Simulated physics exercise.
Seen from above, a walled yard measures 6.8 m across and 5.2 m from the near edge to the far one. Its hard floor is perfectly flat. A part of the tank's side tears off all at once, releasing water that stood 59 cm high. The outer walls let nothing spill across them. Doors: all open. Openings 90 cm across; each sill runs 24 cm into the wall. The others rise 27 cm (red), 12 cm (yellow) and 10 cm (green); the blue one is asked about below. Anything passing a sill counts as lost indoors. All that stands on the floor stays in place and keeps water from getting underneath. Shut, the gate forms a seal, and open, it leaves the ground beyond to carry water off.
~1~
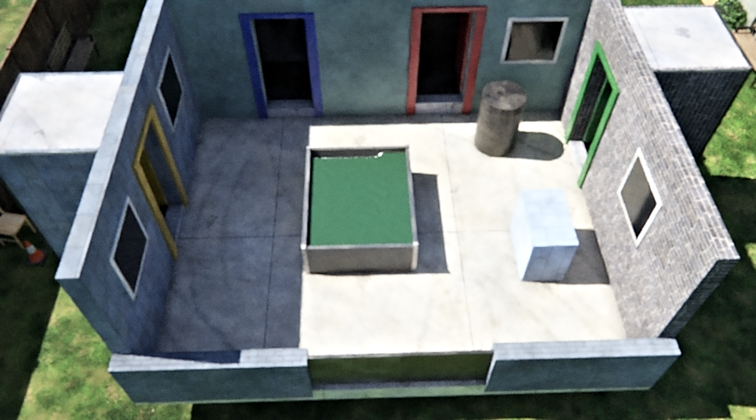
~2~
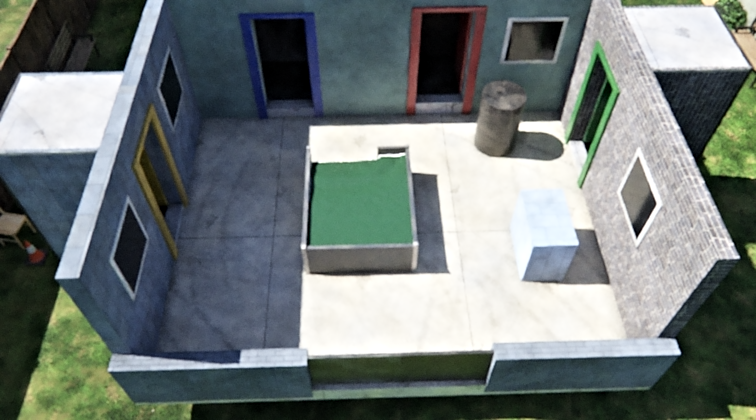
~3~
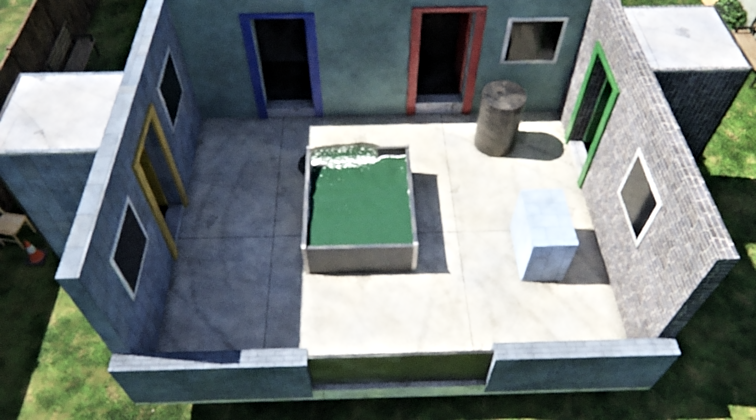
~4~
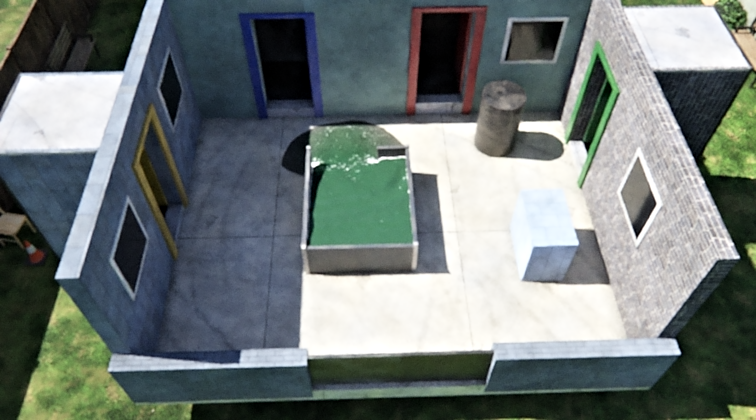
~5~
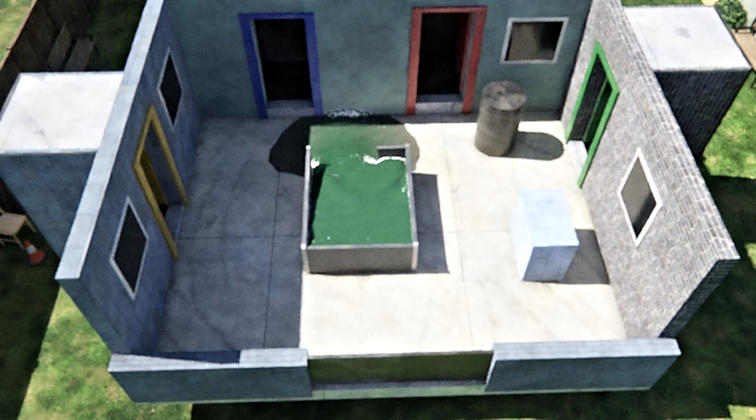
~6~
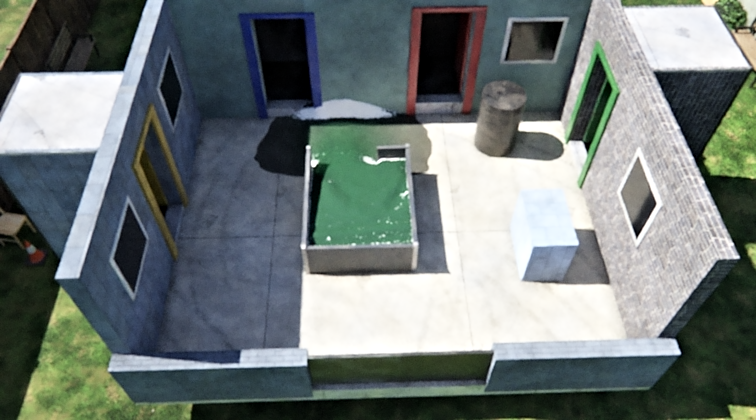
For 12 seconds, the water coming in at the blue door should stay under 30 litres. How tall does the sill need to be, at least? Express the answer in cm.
Close to 21 cm is just enough.
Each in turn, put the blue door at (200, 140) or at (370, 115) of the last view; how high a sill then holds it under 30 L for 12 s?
Roughly 24 cm, then roughly 27 cm.
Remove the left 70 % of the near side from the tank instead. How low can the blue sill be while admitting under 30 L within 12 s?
It needs to be about 6.5 cm high.
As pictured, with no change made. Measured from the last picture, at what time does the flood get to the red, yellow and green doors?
Times: Red 0.3 seconds, yellow 1.8 seconds, green 2.0 seconds.
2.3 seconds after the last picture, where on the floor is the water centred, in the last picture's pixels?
(340, 175).
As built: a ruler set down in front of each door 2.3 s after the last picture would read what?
Depth (cm): Blue 18 / red 9 / yellow 5 / green 4.
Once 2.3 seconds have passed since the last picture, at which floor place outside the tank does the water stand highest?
Check close to (212, 123).
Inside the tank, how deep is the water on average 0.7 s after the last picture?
Close to 37 cm deep on average.
Then, 0.7 s after the last picture water covers 15 % of the floor, deepest (38 cm) near (336, 121); 29 cm at the blue door, 5 litres in over its 20 cm sill.
Then, 2.3 s after the last picture water covers 40 % of the floor, deepest (28 cm) near (212, 123); 18 cm at the blue door, 35 litres in over its 20 cm sill.
Then, 11.3 s after the last picture water covers 95 % of the floor, deepest (10 cm) near (626, 364); 4 cm at the blue door, 36 litres in over its 20 cm sill.
At the blue door as built, the water peaked near 29 cm, 0.9 s after the last picture.
Run again over the same 12 s with other heights there, 53 litres in over 18 cm, 14 litres over 24.5 cm. The limit of 30 litres is kept from about 21 cm up.
